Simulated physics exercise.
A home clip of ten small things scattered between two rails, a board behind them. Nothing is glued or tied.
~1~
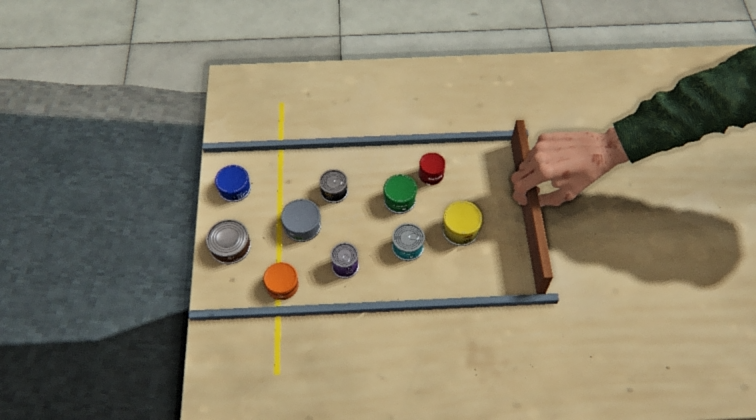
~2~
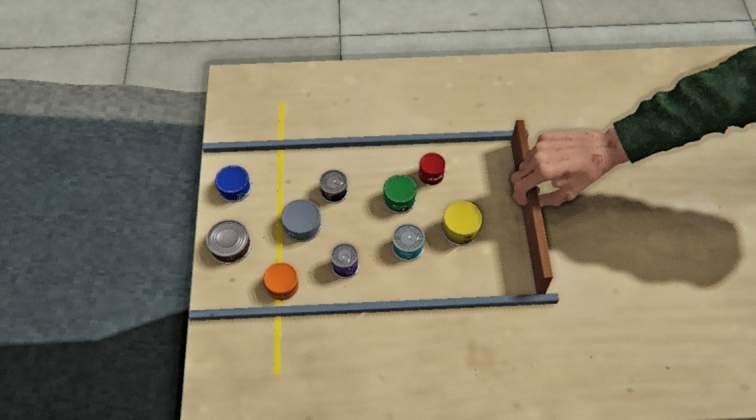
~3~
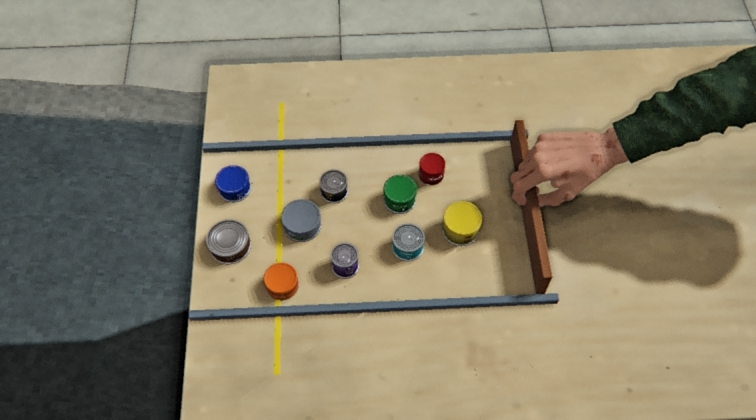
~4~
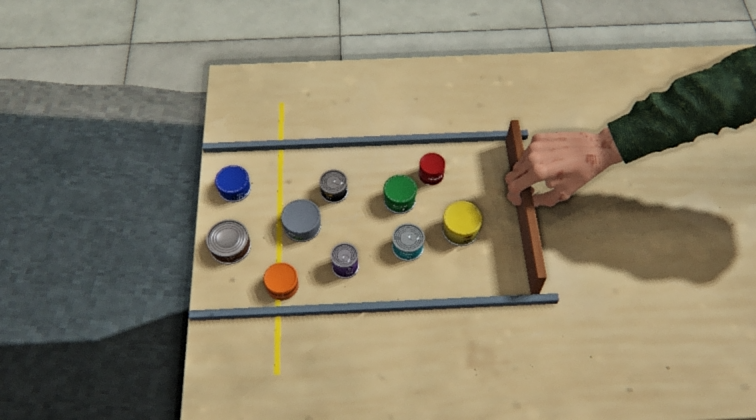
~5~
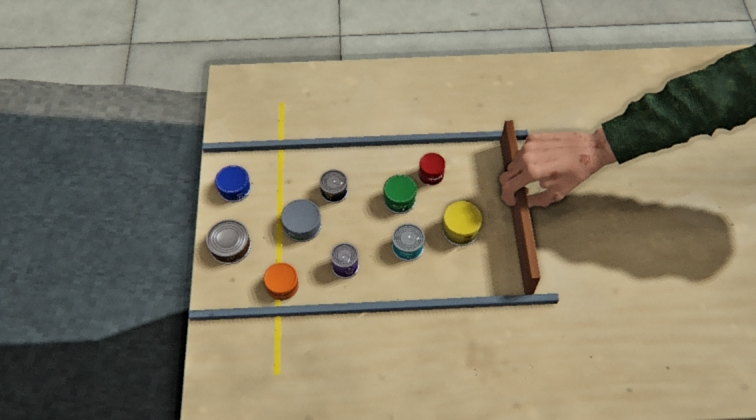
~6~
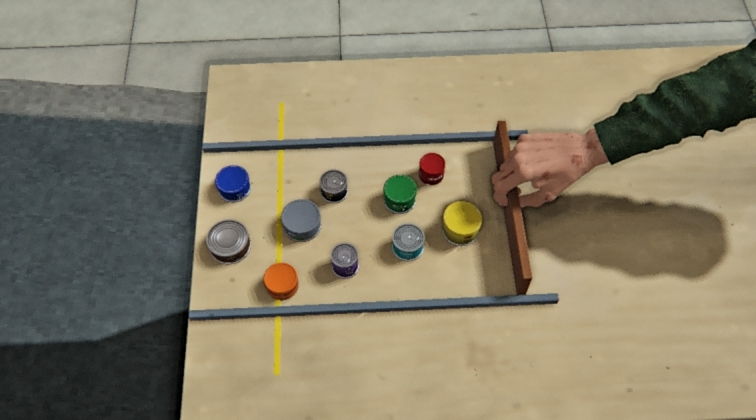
Board between two rails staying still at first, then sliding slightly left under a hand, toward ten small unmoving containers.
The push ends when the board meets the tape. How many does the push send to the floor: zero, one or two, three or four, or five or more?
Outcome: The number that fall off is zero.
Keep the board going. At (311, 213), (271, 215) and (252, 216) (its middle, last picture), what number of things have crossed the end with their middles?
Place by place, 0, 0 and 1.
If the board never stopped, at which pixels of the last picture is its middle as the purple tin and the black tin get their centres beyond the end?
Its middle is around (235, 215) and around (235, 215).
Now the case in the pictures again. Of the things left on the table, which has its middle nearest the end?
The blue pot ends nearest.
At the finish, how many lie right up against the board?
That makes 4.
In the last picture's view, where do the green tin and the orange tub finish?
First (263, 198), then (252, 292).
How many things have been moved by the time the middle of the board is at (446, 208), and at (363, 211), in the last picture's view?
The counts are 3 and 6.
A little later, none off yet; brown pot at rest near (229, 242); blue pot at rest near (233, 184); orange tub at rest near (281, 281).
When it is over, the number that fall off is zero.
